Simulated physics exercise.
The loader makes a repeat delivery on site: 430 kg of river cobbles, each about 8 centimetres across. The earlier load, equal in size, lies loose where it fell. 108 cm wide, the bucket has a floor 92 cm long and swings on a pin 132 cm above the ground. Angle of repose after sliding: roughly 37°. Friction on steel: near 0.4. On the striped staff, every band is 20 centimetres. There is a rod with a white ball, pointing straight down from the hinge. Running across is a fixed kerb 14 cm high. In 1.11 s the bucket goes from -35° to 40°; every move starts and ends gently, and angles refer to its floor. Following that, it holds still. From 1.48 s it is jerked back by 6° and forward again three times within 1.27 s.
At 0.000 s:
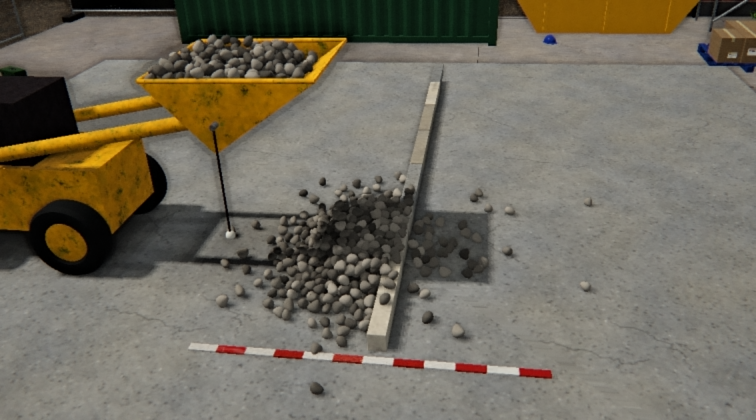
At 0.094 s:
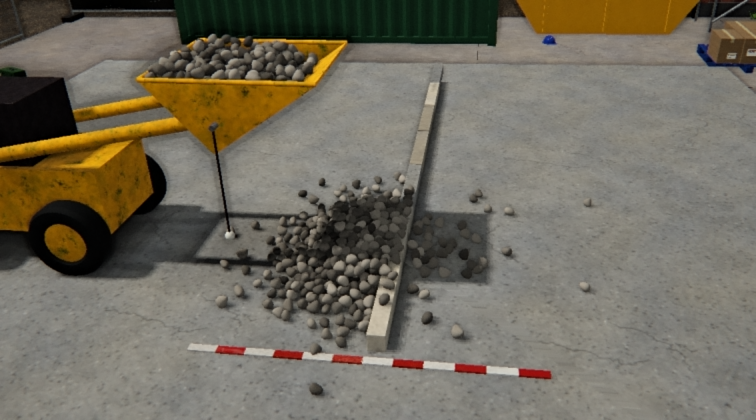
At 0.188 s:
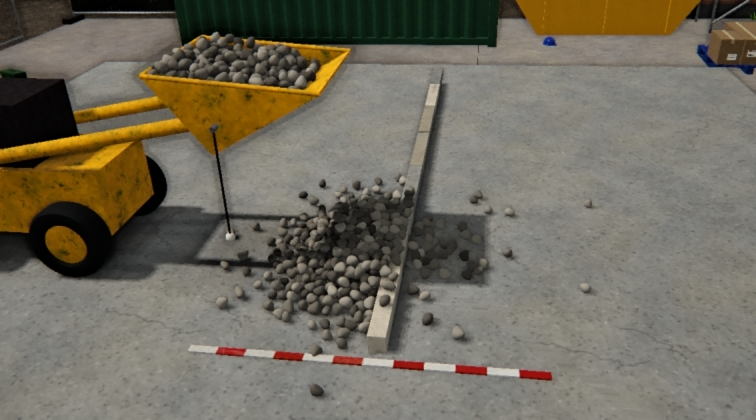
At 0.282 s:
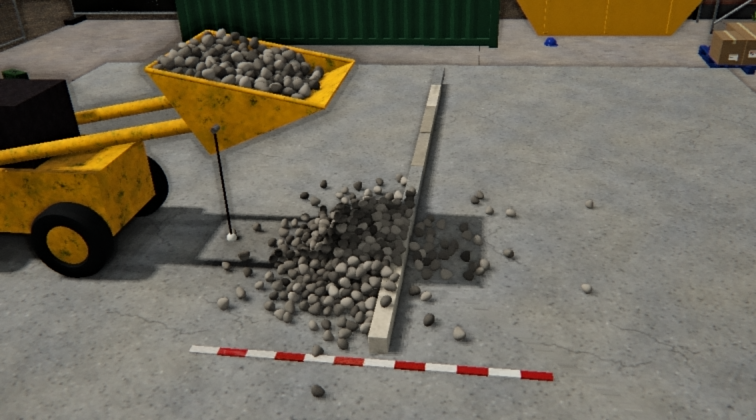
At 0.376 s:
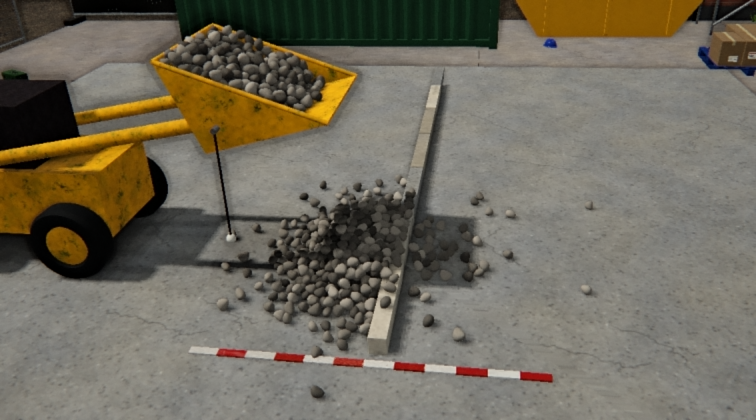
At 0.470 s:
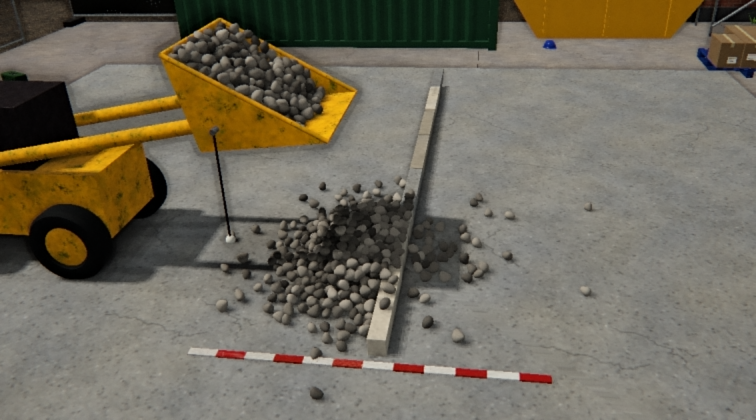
Yellow loader bucket heaped with grey stones tilting forward, its right lip lowering, above a loose stone pile across a pale kerb.
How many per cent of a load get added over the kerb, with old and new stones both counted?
42 %.
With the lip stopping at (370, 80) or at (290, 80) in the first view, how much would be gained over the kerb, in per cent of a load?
The first position would add some 85 per cent, the second some 20.
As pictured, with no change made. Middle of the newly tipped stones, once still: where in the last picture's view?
Their centre ends up near (380, 242).
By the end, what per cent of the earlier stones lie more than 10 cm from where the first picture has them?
Roughly 20 % of them.
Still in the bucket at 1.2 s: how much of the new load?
That works out to about 55 %.
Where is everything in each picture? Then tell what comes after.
In the first frame, lip at (315, 81), floor tilted -35°, highest stones at (225, 47). The earlier load is highest near (361, 222), 28 cm above ground level, 93 % on this side of the kerb, 7 % over the kerb.
In the second frame, lip at (316, 85), floor tilted -33°, highest stones at (216, 46); the stones move at 0.1 m/s on average.
In the third frame, the bucket is at -29°, its lip at (320, 94); the top of the load is at (207, 44); the stones move at 0.3 m/s on average.
In the fourth frame, lip at (325, 107), floor tilted -23°, highest stones at (210, 40); the stones move at 0.3 m/s on average.
In the fifth frame, lip at (328, 124), floor tilted -15°, highest stones at (212, 37); the stones move at 0.4 m/s on average.
In the sixth frame, lip at (328, 142), floor tilted -6°, highest stones at (219, 34); the stones move at 0.5 m/s on average.
After 0.8 s the floor is at 28°; in per cent of one load, 100 in the bucket, 93 on this side of the kerb, 7 over the kerb; the foremost stones are at (515, 237).
After 1.2 s the floor is at 40°; in per cent of one load, 54 in the bucket, 139 on this side of the kerb, 7 over the kerb; the foremost stones are at (515, 237).
After 3.2 s the floor is at 40°; in per cent of one load, 0 in the bucket, 151 on this side of the kerb, 49 over the kerb; the foremost stones are at (612, 282).
After 5.8 s the floor is at 40°; in per cent of one load, 0 in the bucket, 151 on this side of the kerb, 49 over the kerb; the foremost stones are at (612, 282). Net gain over the kerb, 42.
